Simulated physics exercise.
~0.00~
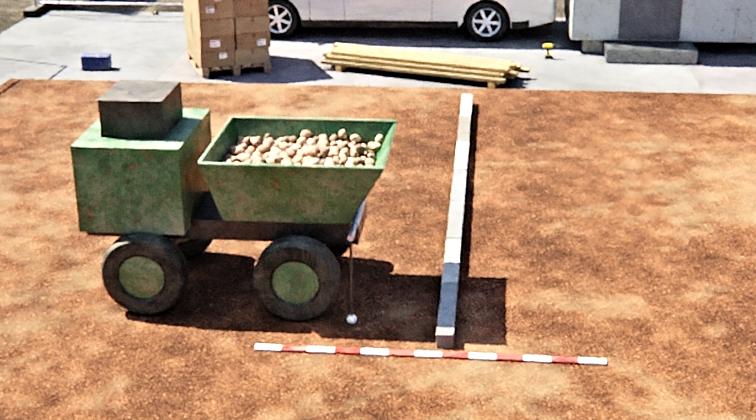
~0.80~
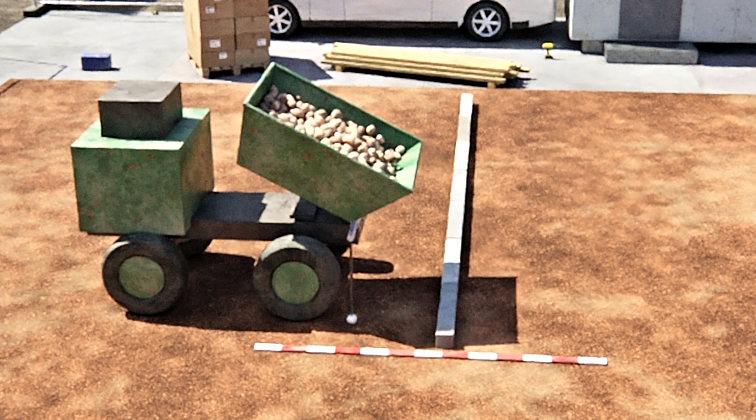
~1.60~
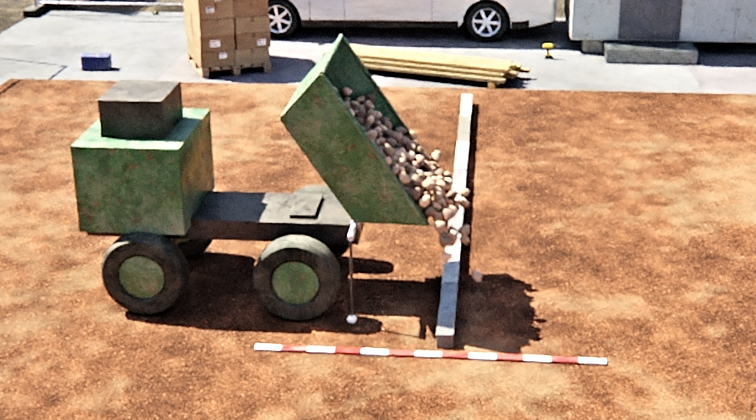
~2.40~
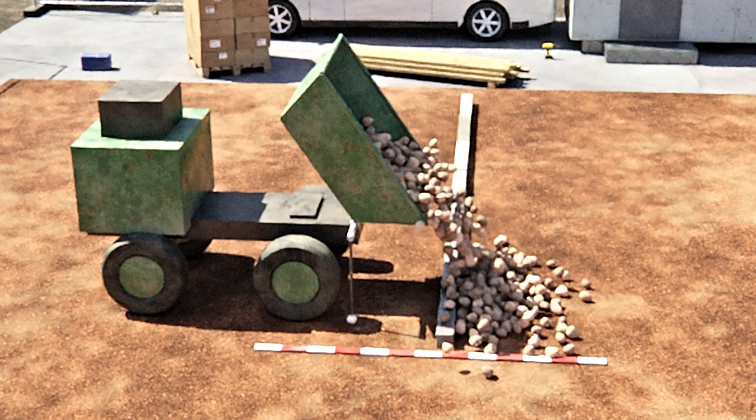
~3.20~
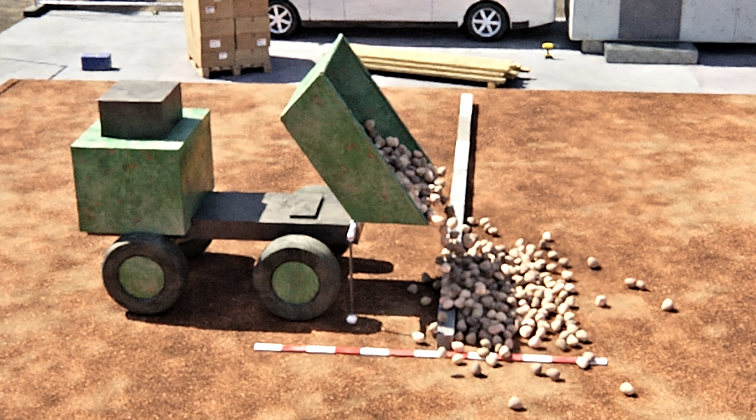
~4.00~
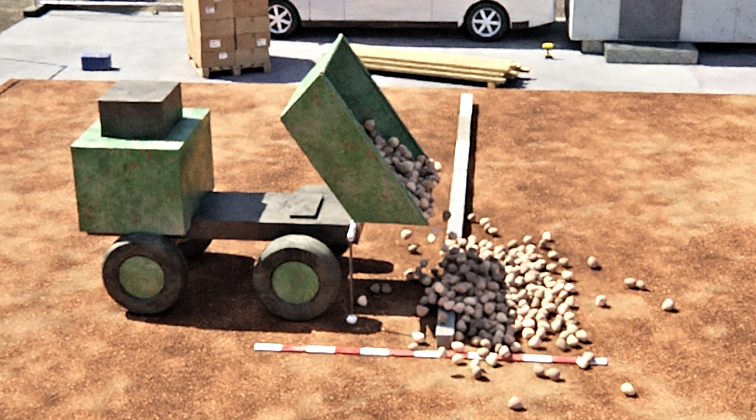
A green dumper tips its skip, spilling round stones across the kerb, with many staying inside.
